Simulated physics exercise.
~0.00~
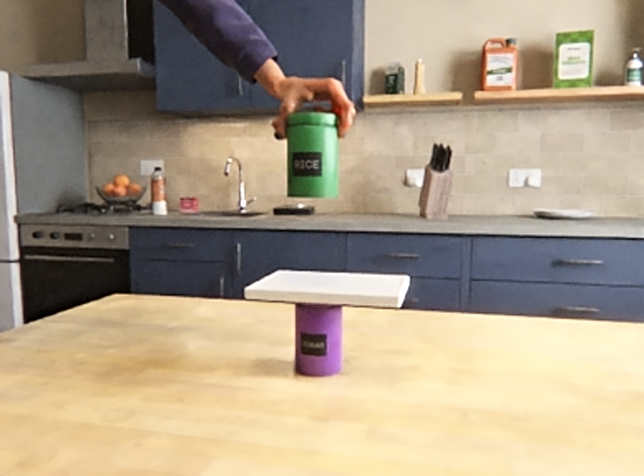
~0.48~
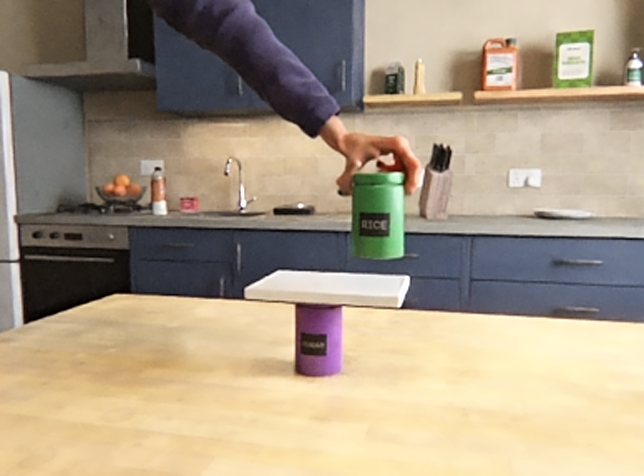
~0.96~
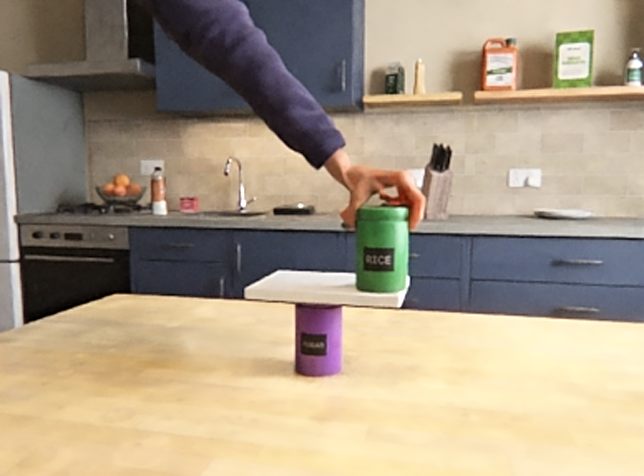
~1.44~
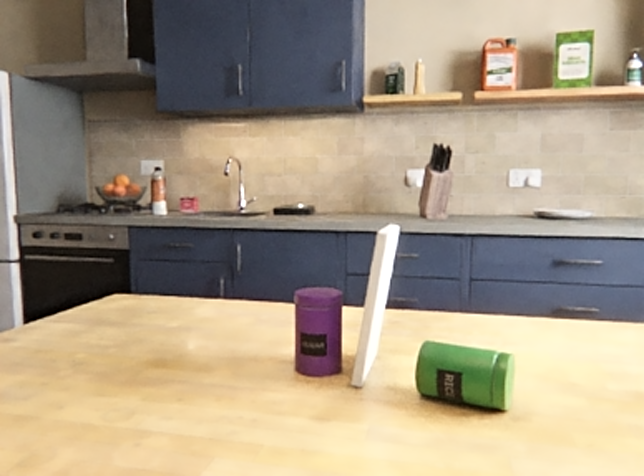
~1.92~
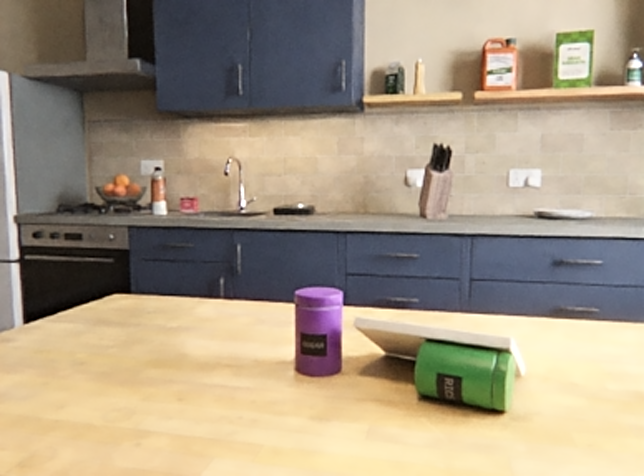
At the start, a hand holds a green jar labelled rice above a flat white lid balanced on a purple jar, on a wooden table in a kitchen. The hand moves the green jar to the right and lowers it onto the right end of the lid. Once the hand has let go, the lid tips steeply to the right and the green jar ends up on its side on the table. The lid then drops further over, coming to rest leaning against the fallen green jar, while the purple jar still stands in its place.
